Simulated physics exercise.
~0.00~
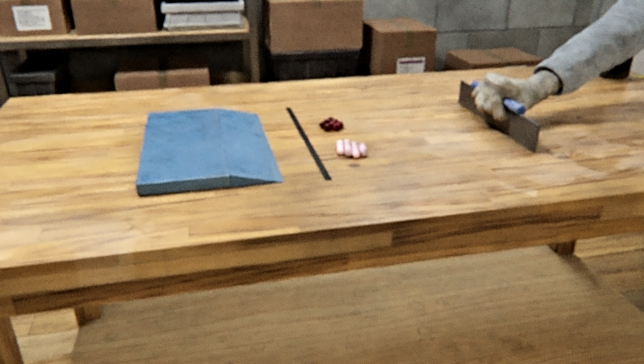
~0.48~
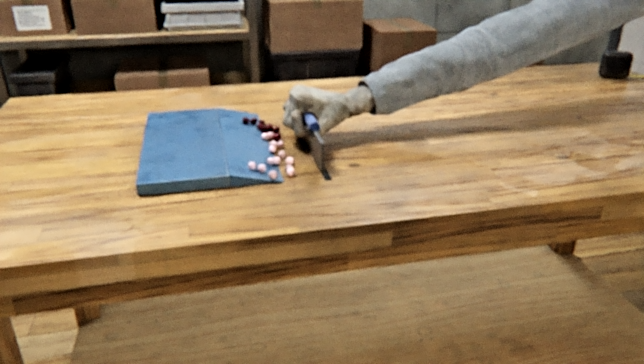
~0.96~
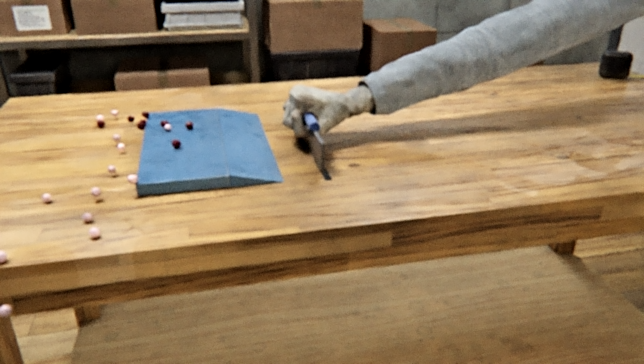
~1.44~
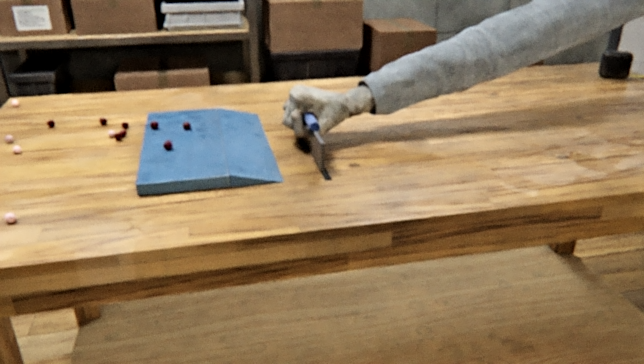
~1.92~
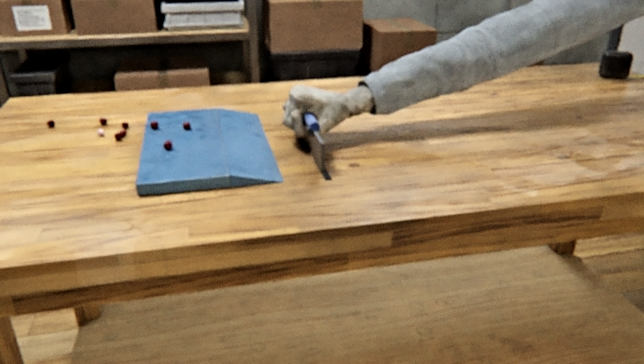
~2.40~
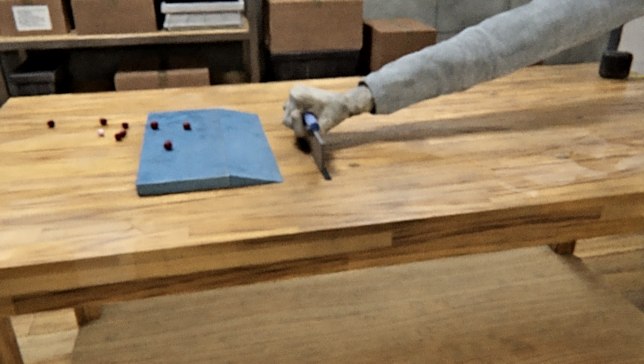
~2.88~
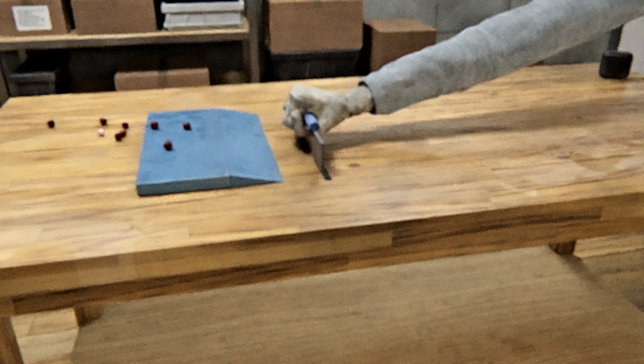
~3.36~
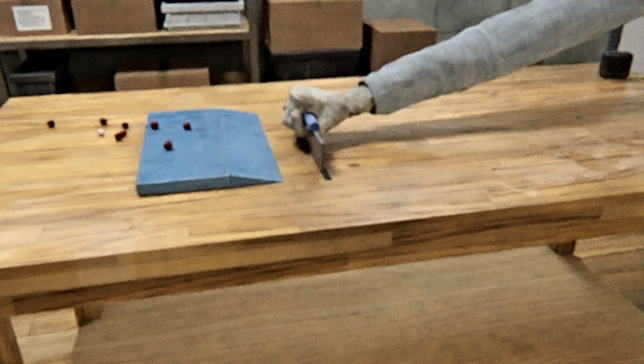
A gloved hand sweeps a scraper left, scattering pink and dark red pieces over a blue ramp.
